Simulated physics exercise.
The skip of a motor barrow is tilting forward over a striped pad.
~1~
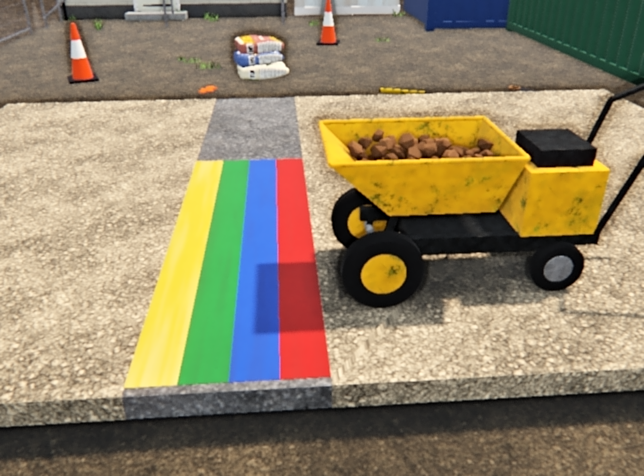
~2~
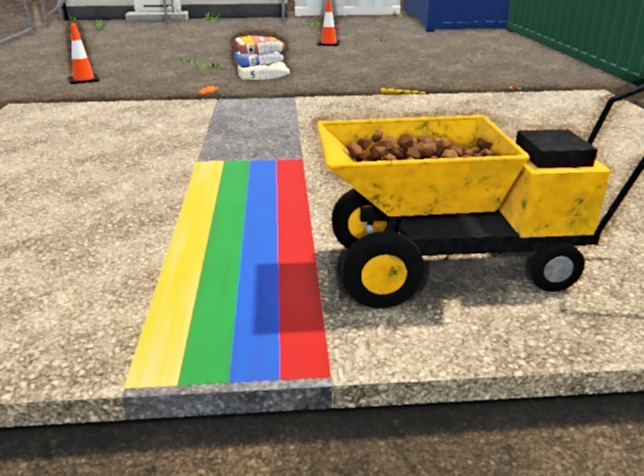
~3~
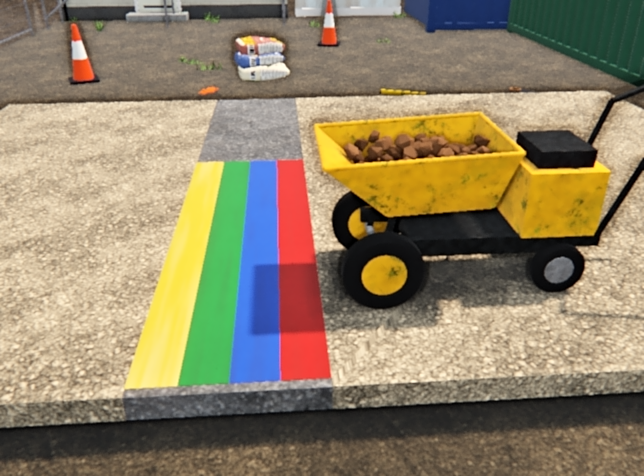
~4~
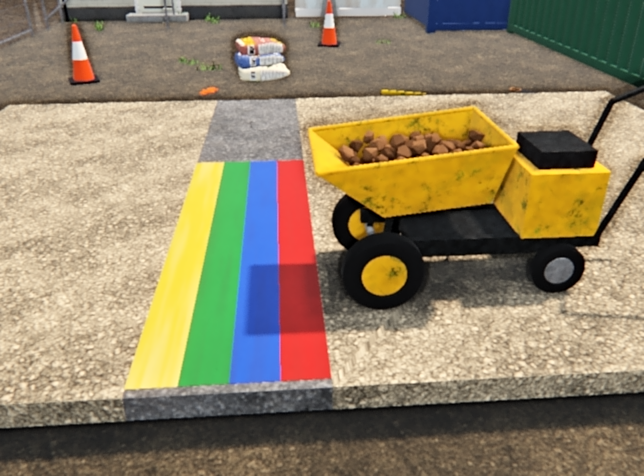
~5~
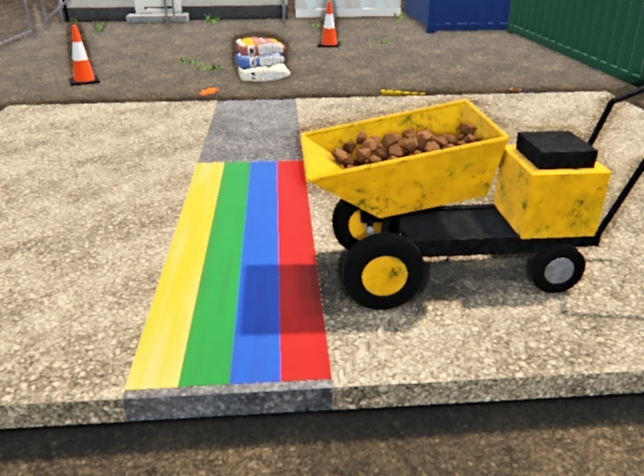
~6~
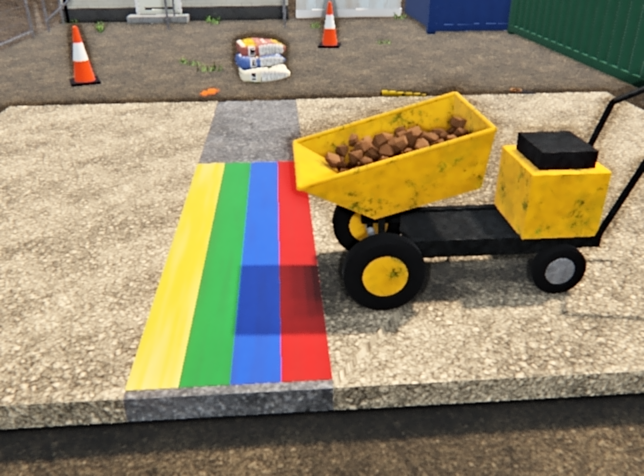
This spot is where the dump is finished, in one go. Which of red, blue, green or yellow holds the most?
Green.
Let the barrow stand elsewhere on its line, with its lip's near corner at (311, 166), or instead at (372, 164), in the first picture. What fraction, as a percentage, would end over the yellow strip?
First spot 30 per cent, second spot 10 per cent.
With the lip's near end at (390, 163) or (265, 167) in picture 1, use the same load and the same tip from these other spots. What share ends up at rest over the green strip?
First spot: 10 %, second spot: 0 %.
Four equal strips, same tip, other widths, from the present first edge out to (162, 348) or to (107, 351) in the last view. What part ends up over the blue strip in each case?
0 % and 20 %.
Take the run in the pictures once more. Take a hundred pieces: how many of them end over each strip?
The red strip gets close to 0, the blue strip close to 10, the green strip close to 35 and the yellow strip close to 15.
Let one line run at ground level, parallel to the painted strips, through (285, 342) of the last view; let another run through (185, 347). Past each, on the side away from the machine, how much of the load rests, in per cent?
The first comes to 70 %, the second to 30 %.
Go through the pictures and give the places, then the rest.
The first picture shows lip of the skip at (331, 165), level; top of the load at (422, 153), clay clods; red strip at (302, 334); blue strip at (256, 336); green strip at (209, 339); yellow strip at (162, 341).
The second picture shows lip of the skip at (329, 166), level; top of the load at (421, 153).
The third picture shows lip of the skip at (325, 169), tipped barely; top of the load at (437, 145).
The fourth picture shows lip of the skip at (318, 174), tipped a little; top of the load at (431, 142).
The fifth picture shows lip of the skip at (309, 180), tipped a little; top of the load at (441, 144).
The sixth picture shows lip of the skip at (299, 188), tipped clearly; top of the load at (432, 140); red strip at (304, 337); blue strip at (257, 339); green strip at (211, 341); yellow strip at (163, 343).
Soon after the last picture, skip tipped steeply; all in the skip.
A little later, skip tipped right over; about two thirds in the skip; a small part over the blue strip; about a quarter over the green strip; a stray few over the yellow strip.
Later still, skip tipped right over; about a quarter in the skip; a small part over the blue strip; about a third over the green strip; a small part over the yellow strip; a small part off the paint.
At rest, skip tipped right over; about a quarter in the skip; none over the red strip; a small part over the blue strip; about a third over the green strip; a small part over the yellow strip; a small part off the paint.
